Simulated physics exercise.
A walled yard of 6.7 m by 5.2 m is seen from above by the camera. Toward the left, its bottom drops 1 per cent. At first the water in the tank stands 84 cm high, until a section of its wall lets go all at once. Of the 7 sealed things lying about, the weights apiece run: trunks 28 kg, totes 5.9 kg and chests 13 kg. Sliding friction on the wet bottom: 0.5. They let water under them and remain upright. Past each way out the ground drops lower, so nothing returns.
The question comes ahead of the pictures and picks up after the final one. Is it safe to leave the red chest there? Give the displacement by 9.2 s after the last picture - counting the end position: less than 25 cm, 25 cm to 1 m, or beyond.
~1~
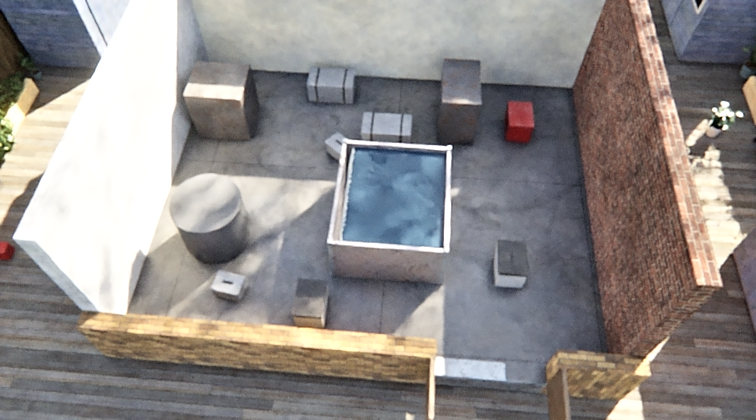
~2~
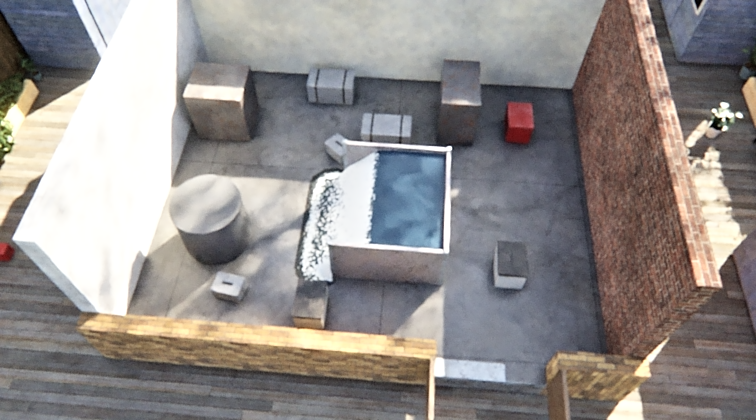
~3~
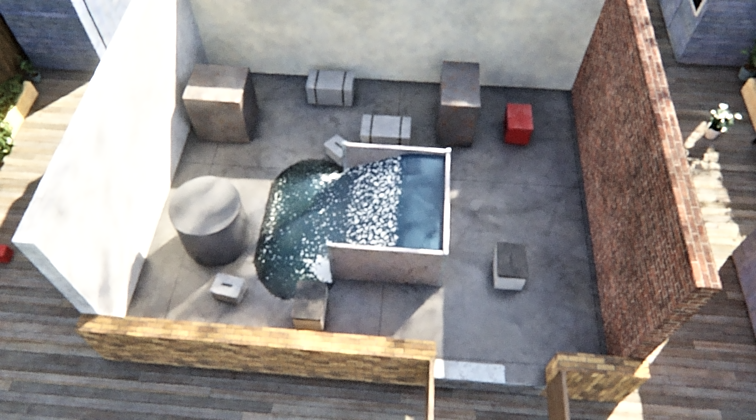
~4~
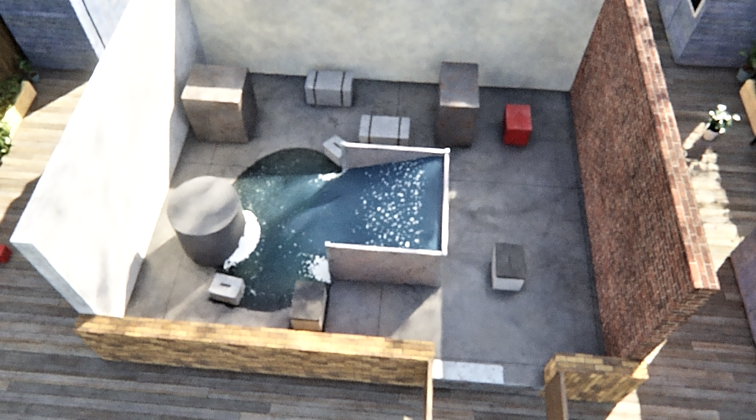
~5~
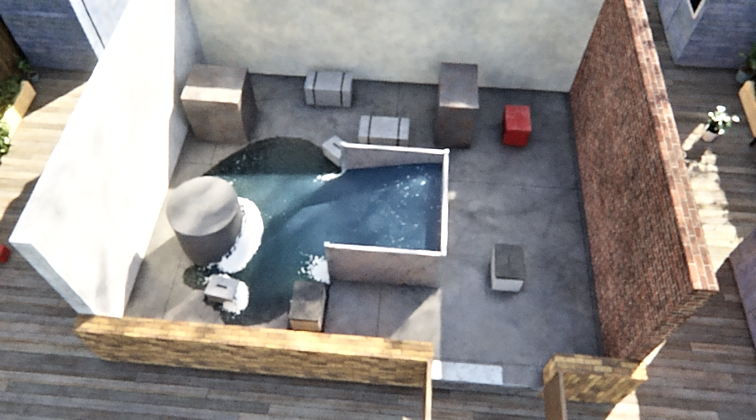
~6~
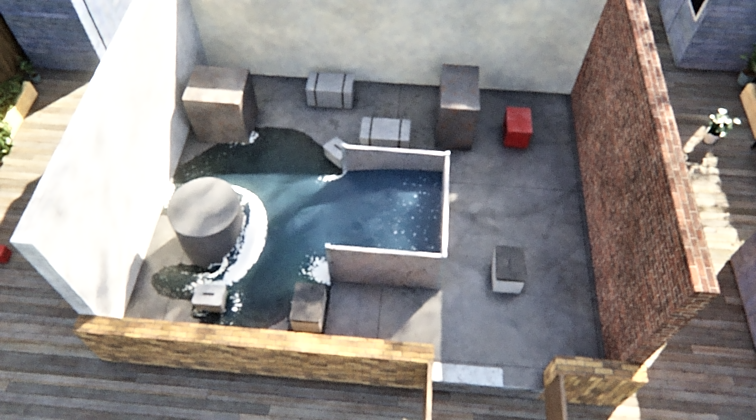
It will scarcely move.
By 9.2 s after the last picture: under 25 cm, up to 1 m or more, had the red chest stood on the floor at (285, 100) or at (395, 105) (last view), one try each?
Order of tries: It is flushed away; it scoots a modest distance.
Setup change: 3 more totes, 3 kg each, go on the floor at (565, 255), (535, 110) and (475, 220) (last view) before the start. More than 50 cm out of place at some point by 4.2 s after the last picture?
Order as asked - not as far, not as far, not as far.
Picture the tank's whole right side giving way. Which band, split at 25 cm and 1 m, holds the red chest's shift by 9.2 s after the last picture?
With that failure, the red chest lands a long way off.
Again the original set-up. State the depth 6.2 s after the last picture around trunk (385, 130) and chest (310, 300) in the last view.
8 and 9 cm.
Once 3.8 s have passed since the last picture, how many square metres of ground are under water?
About 25 m2.
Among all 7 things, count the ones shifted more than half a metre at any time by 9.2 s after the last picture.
By my count, 4.
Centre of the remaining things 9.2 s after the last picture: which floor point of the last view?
Centre of the remaining things: Roughly (460, 196).
Then, 1.2 s after the last picture the red chest is near (520, 120), 0.0 m from its start, aground; 0 of 7 are out; 1 afloat.
Then, 3.8 s after the last picture the red chest is near (520, 120), 0.0 m from its start, aground; 0 of 7 are out; 2 afloat.
Then, 6.2 s after the last picture the red chest is near (520, 120), 0.0 m from its start, aground; 0 of 7 are out; 5 afloat.
Then, 9.2 s after the last picture the red chest is near (516, 115), 0.1 m from its start, aground; 0 of 7 are out; 1 afloat.
